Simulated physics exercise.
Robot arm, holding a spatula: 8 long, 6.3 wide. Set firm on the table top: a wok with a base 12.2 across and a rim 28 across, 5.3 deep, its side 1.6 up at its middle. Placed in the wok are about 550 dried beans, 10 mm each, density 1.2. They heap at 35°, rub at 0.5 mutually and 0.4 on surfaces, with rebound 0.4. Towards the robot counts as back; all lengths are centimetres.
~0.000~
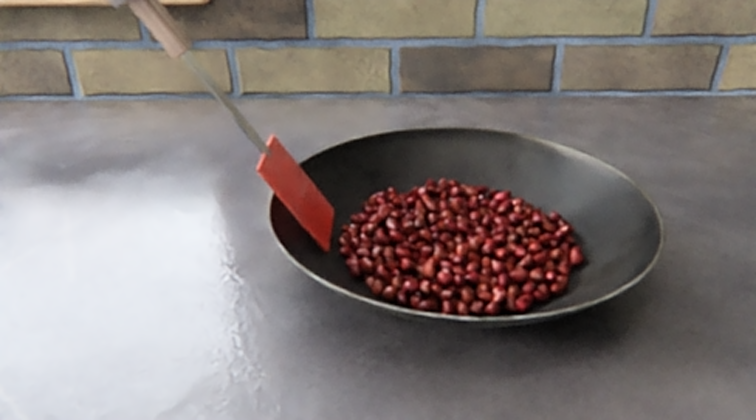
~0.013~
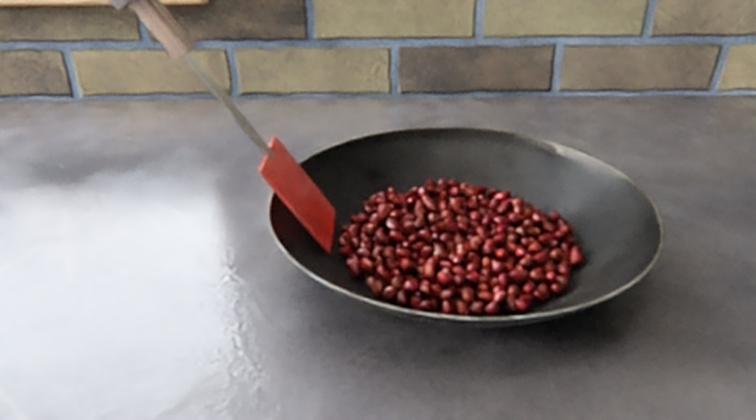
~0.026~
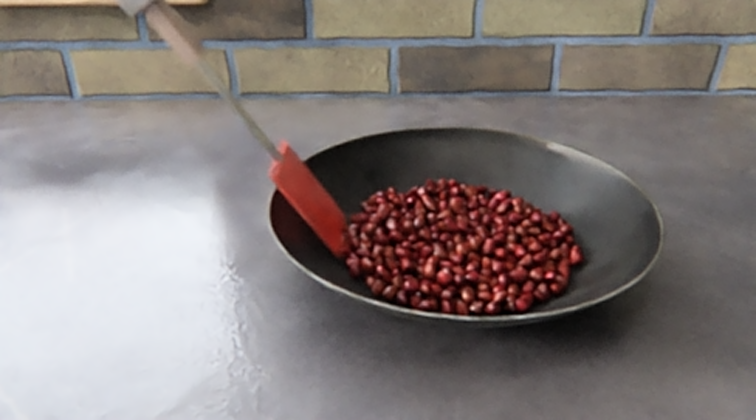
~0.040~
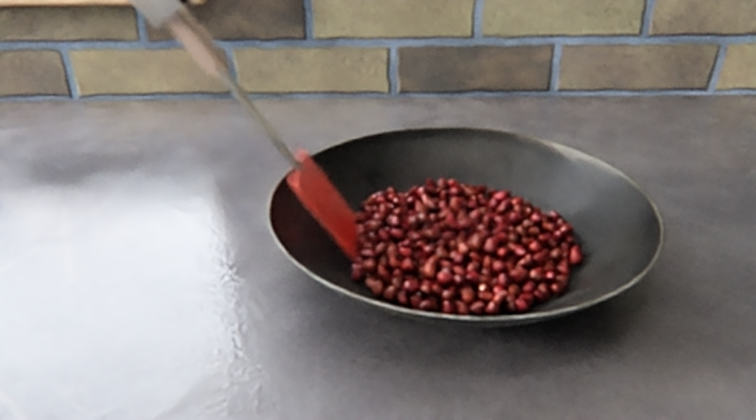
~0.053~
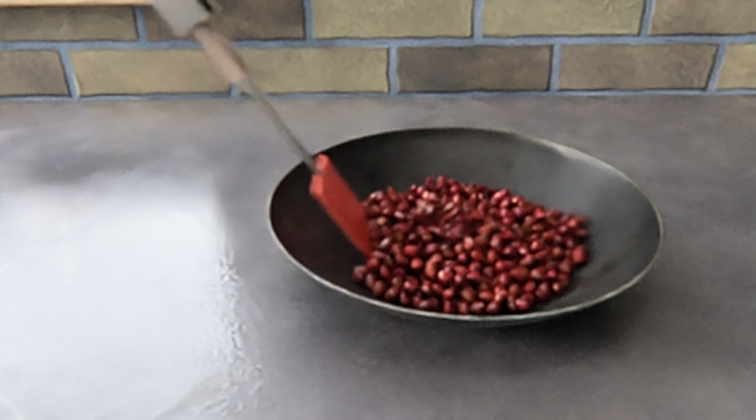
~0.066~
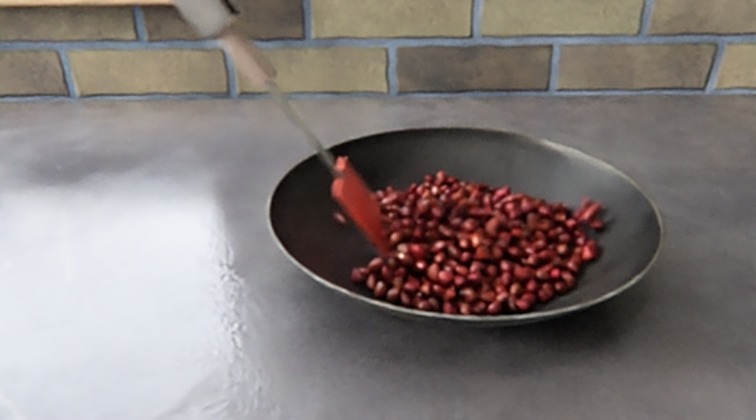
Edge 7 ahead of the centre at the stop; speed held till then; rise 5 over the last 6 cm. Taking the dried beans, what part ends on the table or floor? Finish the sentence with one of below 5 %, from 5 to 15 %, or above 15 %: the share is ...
The share is from 5 to 15 %.
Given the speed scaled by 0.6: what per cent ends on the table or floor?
Around 0 percent would finish on the table or floor.
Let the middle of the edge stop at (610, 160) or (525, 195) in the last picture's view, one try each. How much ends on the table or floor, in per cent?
30 % and 5 %.
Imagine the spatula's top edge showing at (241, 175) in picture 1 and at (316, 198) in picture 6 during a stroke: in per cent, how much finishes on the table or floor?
10 %.
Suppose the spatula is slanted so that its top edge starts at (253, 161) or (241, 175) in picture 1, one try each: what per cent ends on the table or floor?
Around 10 per cent, then around 10 per cent.
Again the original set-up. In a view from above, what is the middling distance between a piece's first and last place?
Some 3 cm.
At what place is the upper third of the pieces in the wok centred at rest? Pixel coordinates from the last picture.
(568, 222).
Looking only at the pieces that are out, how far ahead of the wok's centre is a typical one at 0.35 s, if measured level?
About 26 cm.
After 0.10 s, sloping 57°, highest piece 7 above the table; 548 in the wok.
After 0.13 s, sloping 57°, highest piece 10 above the table; 544 in the wok, 4 on the blade or in flight.
After 0.35 s, sloping 57°, highest piece 11 above the table; 495 in the wok, 33 on the table or floor, 20 on the blade or in flight.
After 1.40 s, sloping 57°, highest piece 5 above the table; 495 in the wok, 53 on the table or floor.
In the end, 495 in the wok, 53 on the table or floor. That is 10 % on the table or floor.
